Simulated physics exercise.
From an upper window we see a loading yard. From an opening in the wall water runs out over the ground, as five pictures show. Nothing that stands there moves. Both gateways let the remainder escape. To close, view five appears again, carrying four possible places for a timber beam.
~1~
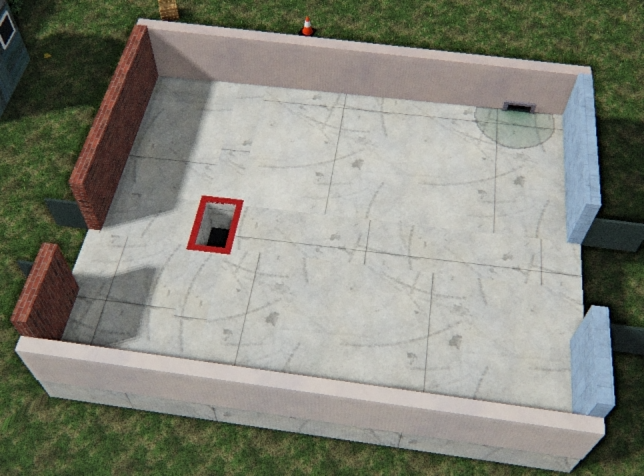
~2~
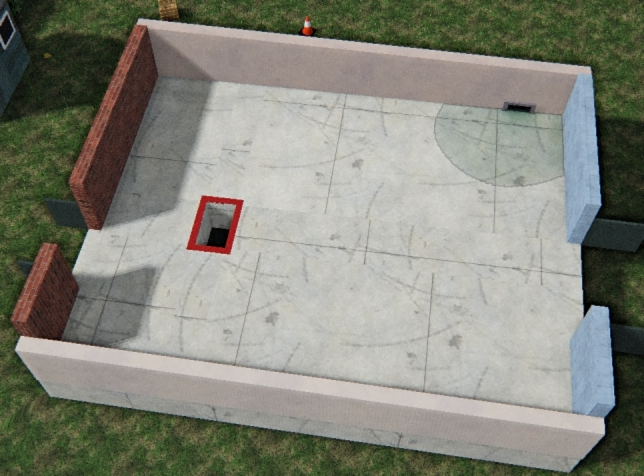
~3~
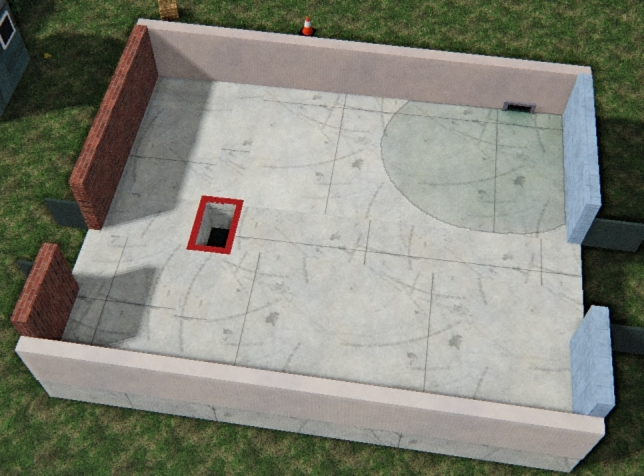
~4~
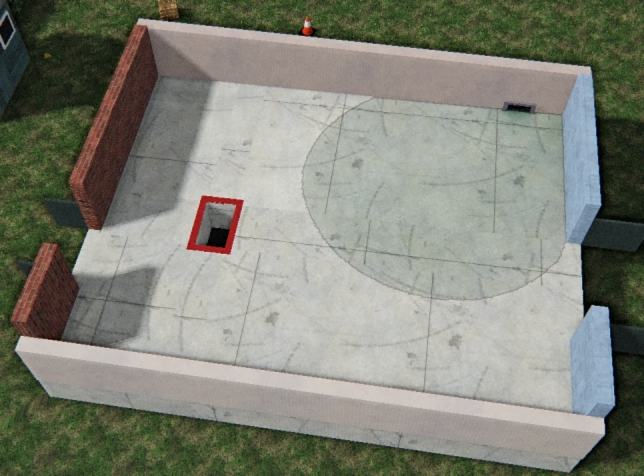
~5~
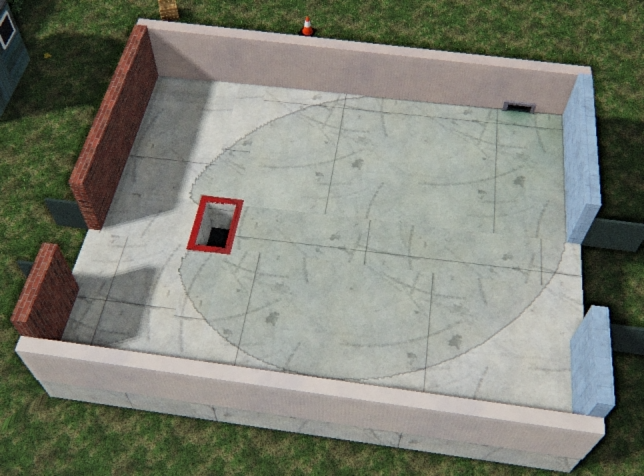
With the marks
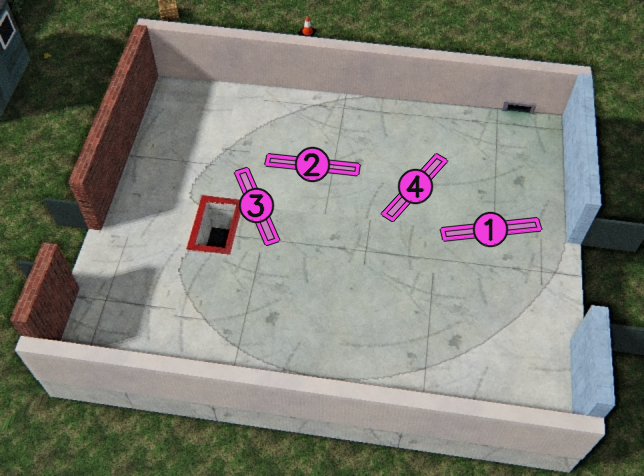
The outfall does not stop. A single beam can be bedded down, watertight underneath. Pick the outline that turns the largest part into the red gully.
1 beats the others.
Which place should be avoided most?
That is place 3.
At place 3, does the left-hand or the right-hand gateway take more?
The left one.
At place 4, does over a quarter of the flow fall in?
No, it does not.
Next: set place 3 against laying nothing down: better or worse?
Worse.
On the marked copy, 1 from (443, 234) to (538, 224); 2 from (267, 159) to (357, 169); 3 from (241, 171) to (272, 241); 4 from (388, 216) to (440, 158).
Choosing 1, about 30 % of the stream runs into the red gully, about 67 % out by the gates.
Choosing 2, about 18 % of the stream runs into the red gully, about 79 % out by the gates.
Choosing 3, about 5 % of the stream runs into the red gully, about 91 % out by the gates.
Choosing 4, about 15 % of the stream runs into the red gully, about 82 % out by the gates.
